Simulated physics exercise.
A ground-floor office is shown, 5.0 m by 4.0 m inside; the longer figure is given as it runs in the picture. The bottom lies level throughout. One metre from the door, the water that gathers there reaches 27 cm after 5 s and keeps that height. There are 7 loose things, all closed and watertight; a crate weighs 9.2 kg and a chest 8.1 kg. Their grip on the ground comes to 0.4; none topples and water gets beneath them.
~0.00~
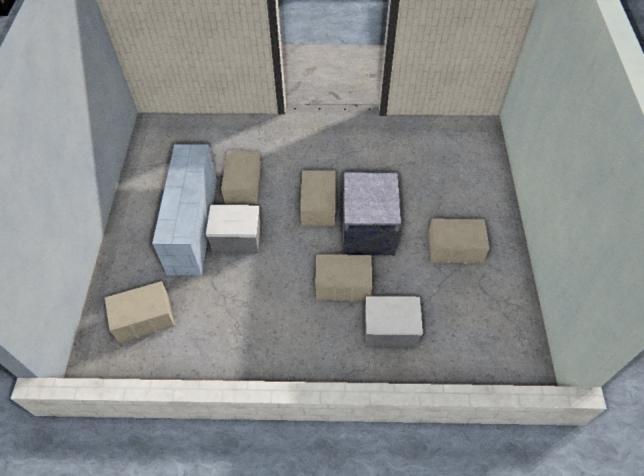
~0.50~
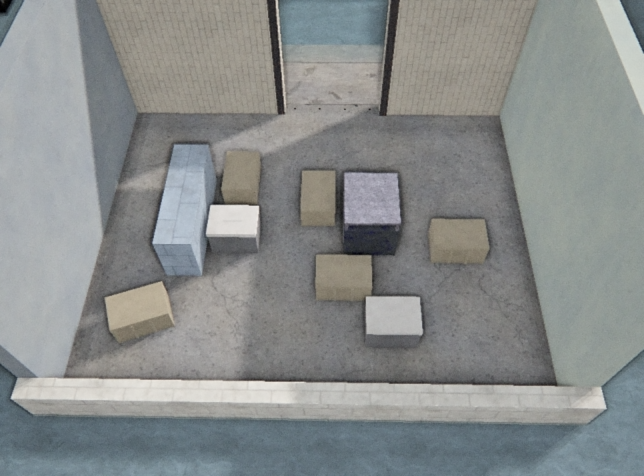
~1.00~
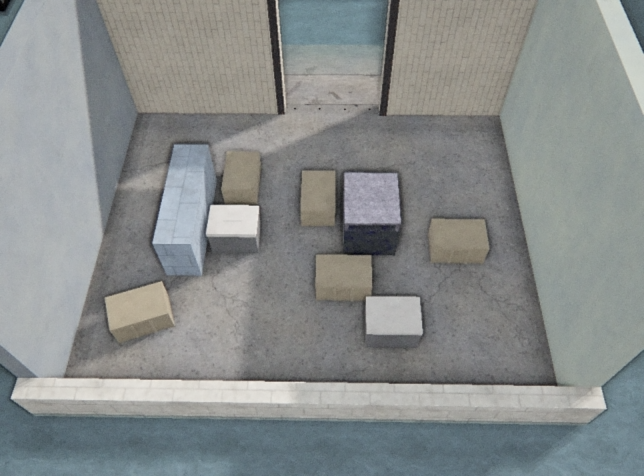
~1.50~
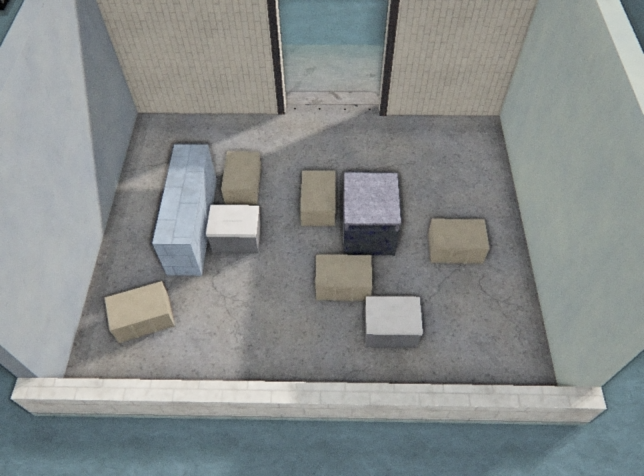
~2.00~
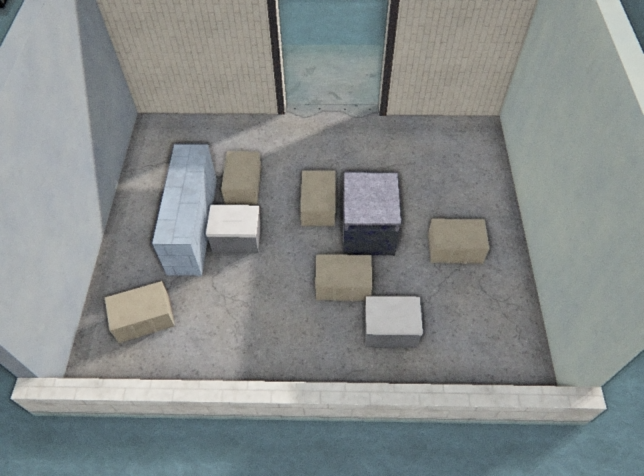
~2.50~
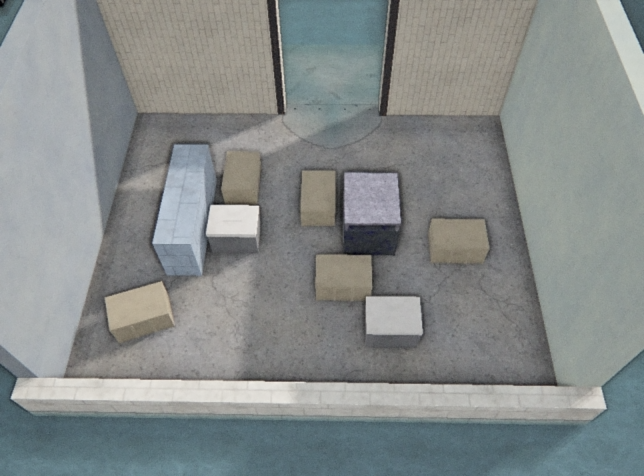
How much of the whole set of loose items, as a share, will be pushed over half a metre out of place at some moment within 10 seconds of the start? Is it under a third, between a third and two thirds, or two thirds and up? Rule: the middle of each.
Upper band.
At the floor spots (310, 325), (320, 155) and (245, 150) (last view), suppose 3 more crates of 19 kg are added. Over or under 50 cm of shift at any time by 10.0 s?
Well, it goes above, above, below.
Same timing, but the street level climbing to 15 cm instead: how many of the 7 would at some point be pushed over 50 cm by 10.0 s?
2.
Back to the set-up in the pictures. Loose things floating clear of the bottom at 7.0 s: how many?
At that point I count 2.
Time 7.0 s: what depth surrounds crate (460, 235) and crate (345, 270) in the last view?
Some 3 cm at the first, some 4 cm at the second.
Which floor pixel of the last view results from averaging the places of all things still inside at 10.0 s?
Roughly at (270, 281).
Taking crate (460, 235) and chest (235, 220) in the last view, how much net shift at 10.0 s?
One is off by 120 cm, the other by 150 cm, in the order asked.
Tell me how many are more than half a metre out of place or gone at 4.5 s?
1.
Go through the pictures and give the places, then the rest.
A crate at (136, 305), on the bottom; a chest at (233, 220), on the bottom; 0.0 m2 under water; 0 of 7 have shifted, in the first frame.
A crate at (136, 305) rests on the ground; a chest at (233, 220), on the bottom; water covers 0.0 m2; 0 of 7 have shifted, in the second frame.
A crate at (136, 305) rests on the ground; a chest at (233, 220), on the bottom; 0.0 m2 under water; 0 of 7 have shifted, in the third frame.
A crate at (136, 305) rests on the ground; a chest at (233, 220), on the bottom; 0.0 m2 under water; 0 of 7 have shifted, in the fourth frame.
A crate at (136, 305) rests on the ground; a chest at (233, 220) rests on the ground; water covers 0.0 m2; 0 of 7 have shifted, in the fifth frame.
A crate at (136, 305), on the bottom; a chest at (233, 220), on the bottom; 0.6 m2 under water; 0 of 7 have shifted, in the sixth frame.
After 3.5 s 0 of 7 are over 50 cm from their spots; 0 afloat.
After 4.5 s 1 of 7 are over 50 cm from their spots; 0 afloat.
After 7.0 s 3 of 7 are over 50 cm from their spots; 2 afloat.
After 10.0 s 7 of 7 are over 50 cm from their spots, and 7 have been at some point; 7 afloat.
